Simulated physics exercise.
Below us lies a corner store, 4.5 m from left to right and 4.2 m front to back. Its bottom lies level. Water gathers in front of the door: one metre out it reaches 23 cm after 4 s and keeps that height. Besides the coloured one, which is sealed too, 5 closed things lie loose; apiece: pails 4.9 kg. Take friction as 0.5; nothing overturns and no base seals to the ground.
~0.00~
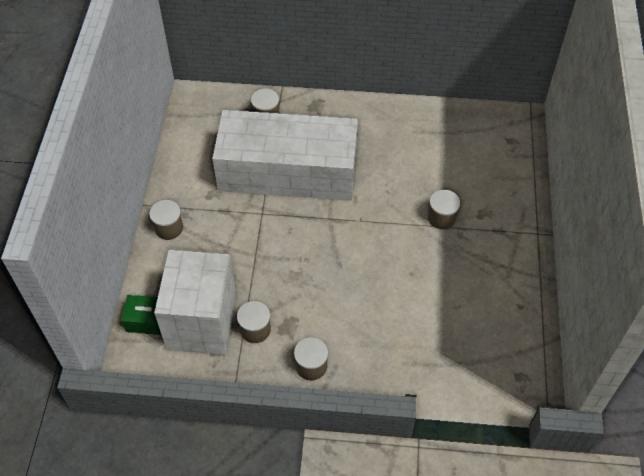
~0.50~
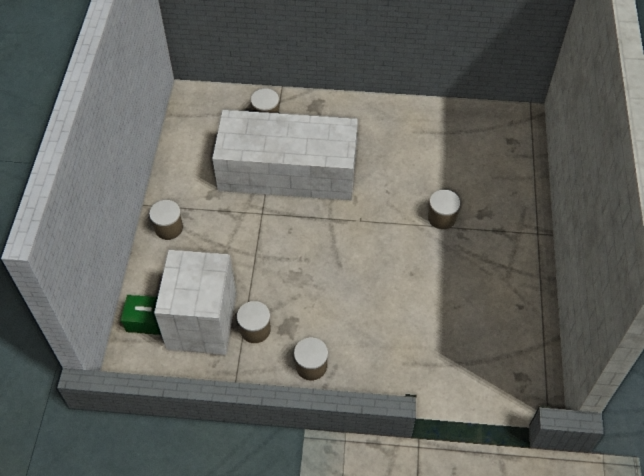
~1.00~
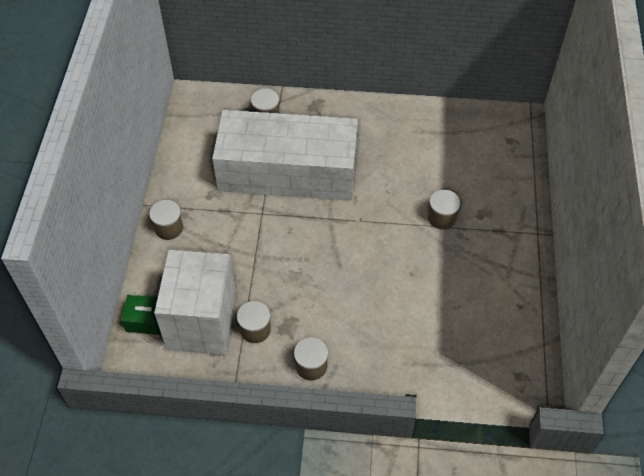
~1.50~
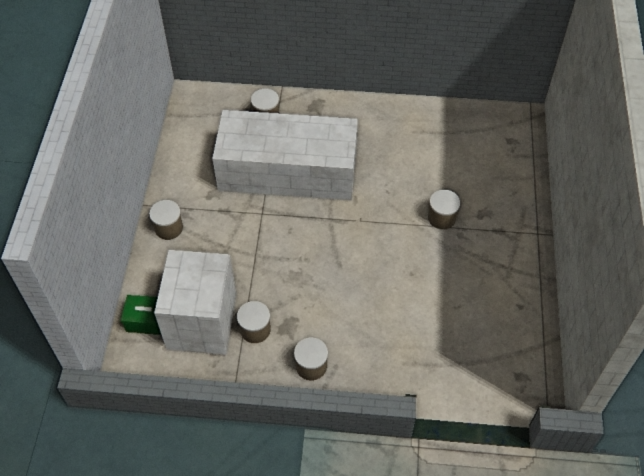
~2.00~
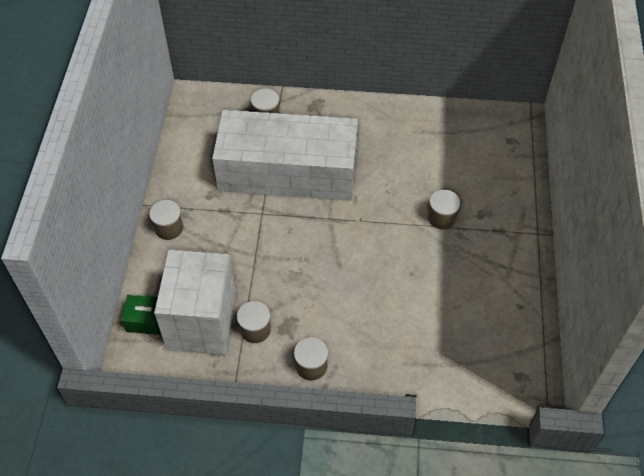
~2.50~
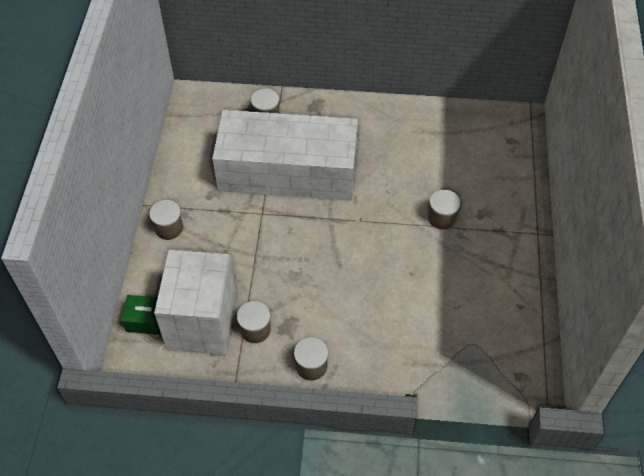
A corner store with pale brick walls and a level, stained tan floor is seen from high above, looking down into it. A long pale block lies toward the back, a smaller block and a partly hidden green tote stand at lower left, and five grey-topped cylinders are scattered around. Water spreads outside and creeps in through the doorway at lower right, while the objects and camera stay still.
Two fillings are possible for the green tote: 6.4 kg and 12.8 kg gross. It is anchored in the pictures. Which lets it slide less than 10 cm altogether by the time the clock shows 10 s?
Verdict: The lower weight is enough.
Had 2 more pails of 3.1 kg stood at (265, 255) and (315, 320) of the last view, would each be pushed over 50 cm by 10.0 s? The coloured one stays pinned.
In turn: Less, under.
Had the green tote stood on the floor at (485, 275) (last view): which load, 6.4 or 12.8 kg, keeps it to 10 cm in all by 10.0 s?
Neither holds.
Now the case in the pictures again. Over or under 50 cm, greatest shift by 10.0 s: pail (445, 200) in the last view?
It is over.
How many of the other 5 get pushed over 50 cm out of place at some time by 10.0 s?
2 of them.
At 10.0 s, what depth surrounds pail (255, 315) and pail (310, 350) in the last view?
About 1 and 1 cm.
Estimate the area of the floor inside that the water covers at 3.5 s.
Some 3.5 m2.
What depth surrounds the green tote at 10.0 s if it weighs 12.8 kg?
About 3 cm.
After 3.5 s the green tote would be 0 cm from its start with 6.4 kg and 0 cm from its start with 12.8 kg; 0 cm of water round it then.
After 4.5 s the green tote would be 0 cm from its start with 6.4 kg and 0 cm from its start with 12.8 kg; 0 cm of water round it then.
After 7.0 s the green tote would be 0 cm from its start with 6.4 kg and 0 cm from its start with 12.8 kg; 0 cm of water round it then.
After 10.0 s the green tote would be 0 cm from its start with 6.4 kg and 0 cm from its start with 12.8 kg; 3 cm of water round it then.
